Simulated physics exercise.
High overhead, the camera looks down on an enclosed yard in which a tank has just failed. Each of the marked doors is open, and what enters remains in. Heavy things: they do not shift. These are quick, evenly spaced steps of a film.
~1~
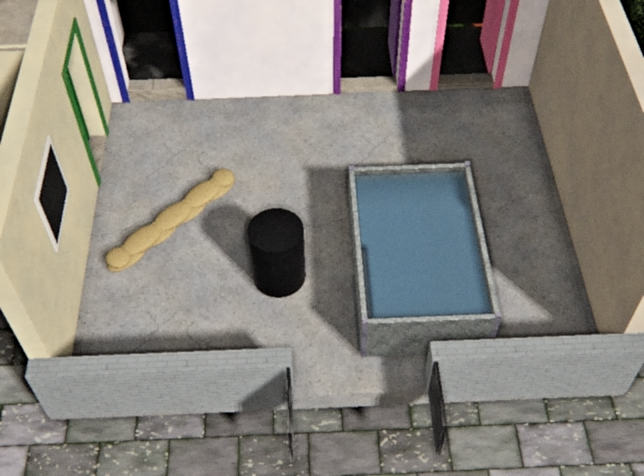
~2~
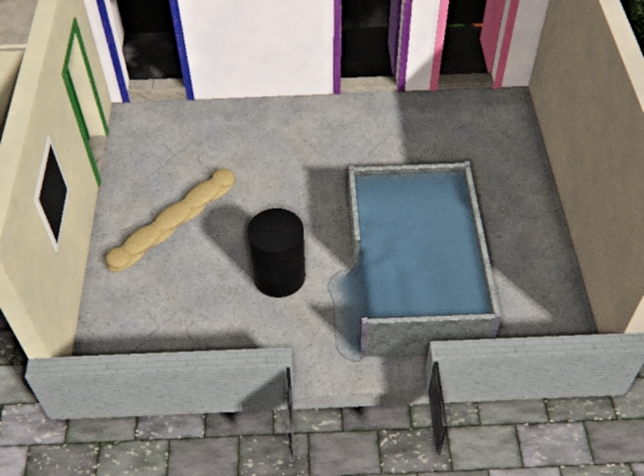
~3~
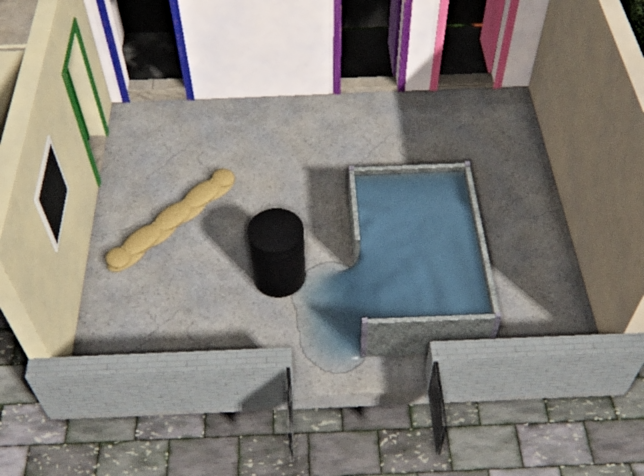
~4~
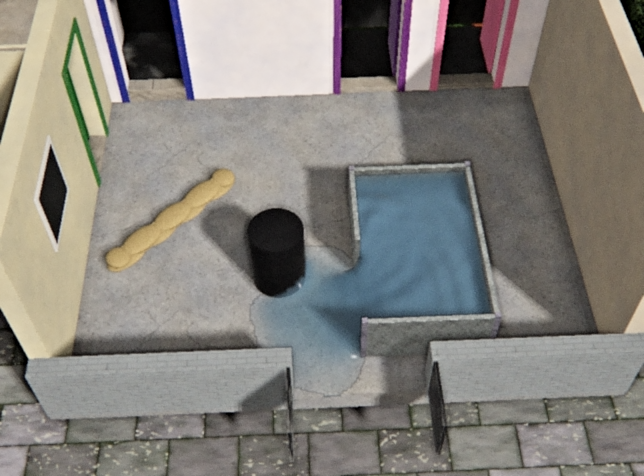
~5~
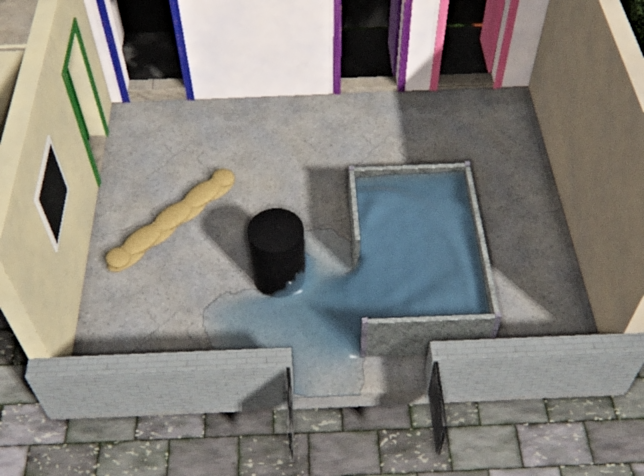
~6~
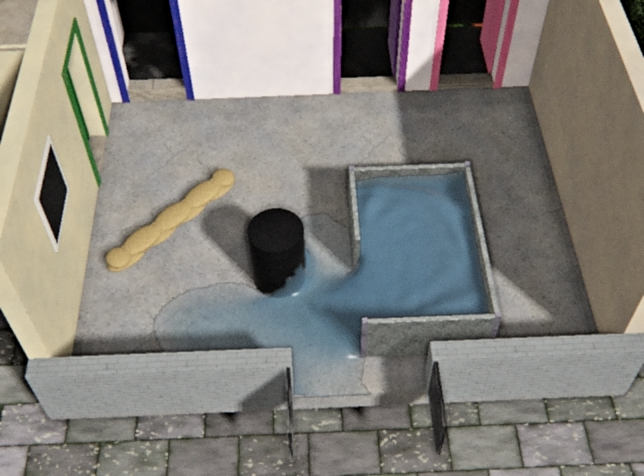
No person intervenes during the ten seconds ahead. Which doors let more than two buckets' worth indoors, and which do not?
The purple door does not; the pink door does not; the blue door does not; the green door does not.
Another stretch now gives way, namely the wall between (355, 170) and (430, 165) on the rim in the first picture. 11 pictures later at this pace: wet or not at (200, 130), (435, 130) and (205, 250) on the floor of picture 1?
Taking the points in order: Swamped, swamped and unwetted.
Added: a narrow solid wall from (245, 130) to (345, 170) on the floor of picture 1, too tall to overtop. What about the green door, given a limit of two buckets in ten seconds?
Note - green door crosses the line.
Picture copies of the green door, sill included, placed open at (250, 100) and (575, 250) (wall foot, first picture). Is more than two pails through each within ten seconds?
Goes past it, then falls short.
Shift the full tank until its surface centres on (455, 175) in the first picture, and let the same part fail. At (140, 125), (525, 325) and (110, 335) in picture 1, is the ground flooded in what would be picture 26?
In the order asked: Reached by the flood, not reached, reached by the flood.
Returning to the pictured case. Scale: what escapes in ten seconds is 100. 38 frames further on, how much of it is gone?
Around 75 percent.
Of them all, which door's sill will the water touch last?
That would be the one in pink.
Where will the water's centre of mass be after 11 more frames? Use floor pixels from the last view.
Centre of the water: Near (304, 298).
A moment on, water covers 25 % of the floor; the purple door not reached, the pink door not reached, the blue door not reached, the green door not reached.
Next, water covers 35 % of the floor; the purple door not reached, the pink door not reached, the blue door not reached, the green door not reached.
Then, water covers 60 % of the floor; the purple door wet at the sill, nothing in, the pink door not reached, the blue door wet at the sill, nothing in, the green door wet at the sill, nothing in.
Later, water covers 70 % of the floor; the purple door wet at the sill, nothing in, the pink door wet at the sill, nothing in, the blue door wet at the sill, nothing in, the green door wet at the sill, nothing in.
In the end, water covers 90 % of the floor; the purple door wet at the sill, nothing in, the pink door under two buckets in, the blue door wet at the sill, nothing in, the green door under two buckets in.
